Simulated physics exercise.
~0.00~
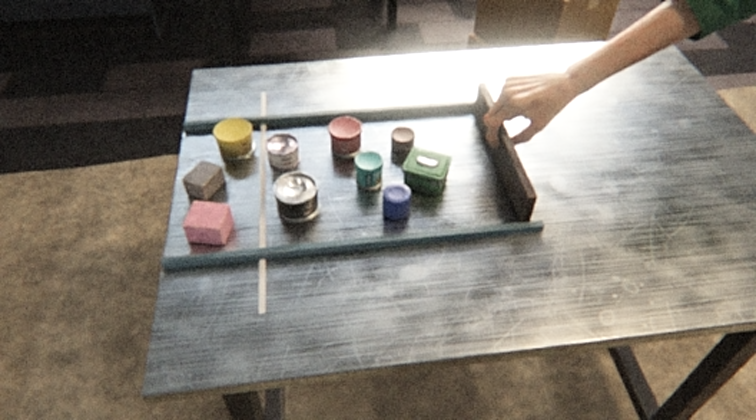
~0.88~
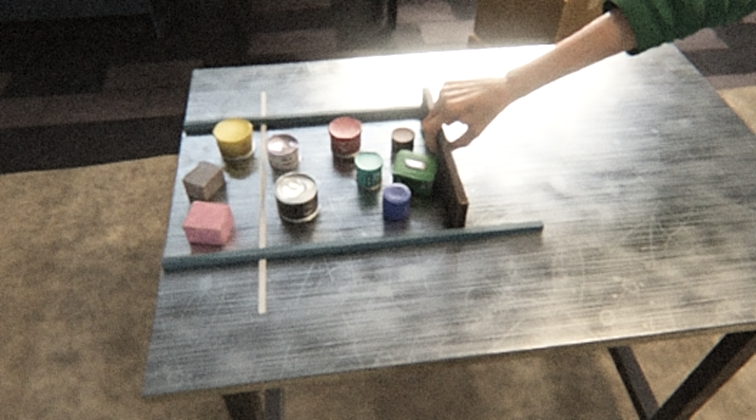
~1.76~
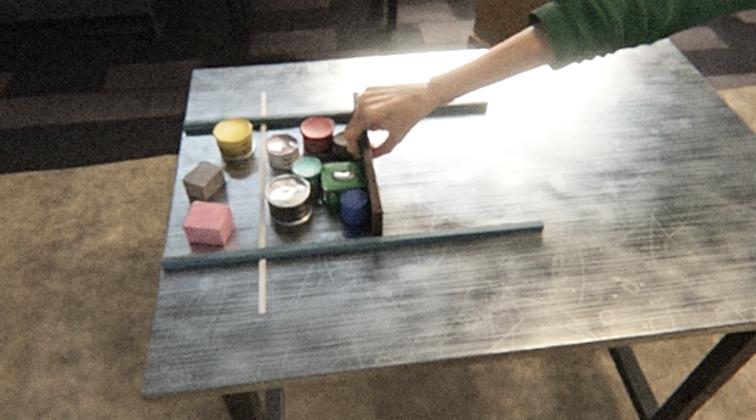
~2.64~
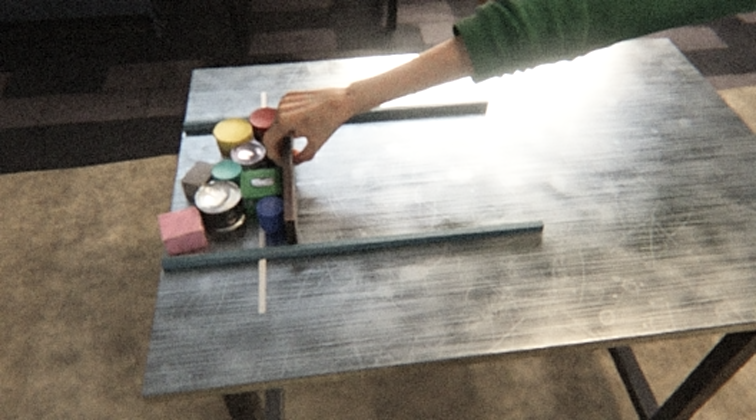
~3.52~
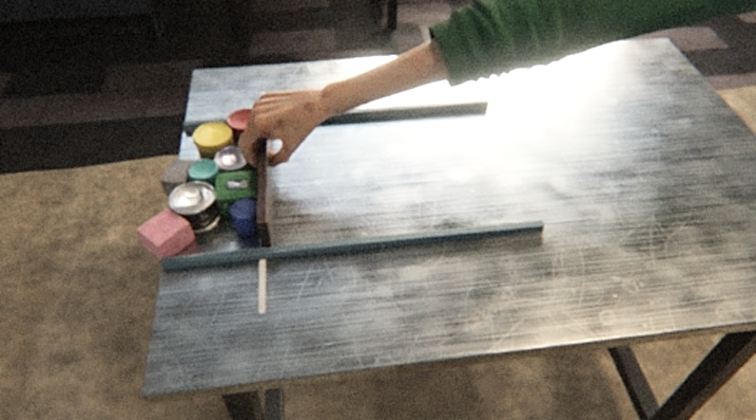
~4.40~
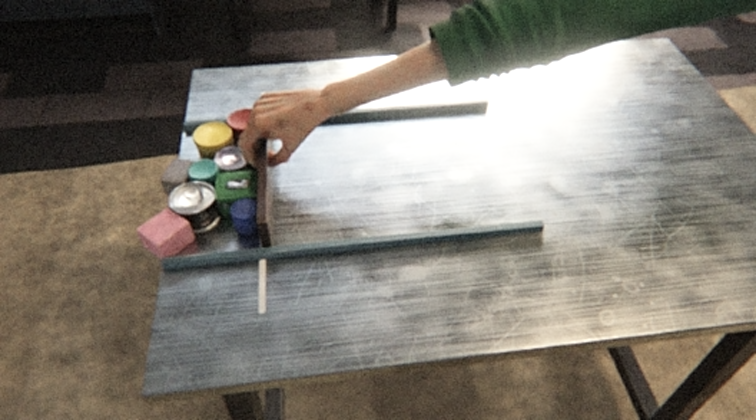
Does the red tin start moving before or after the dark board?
The red tin starts moving after the dark board. The hand is already sliding the board left while the red tin is still in its place.
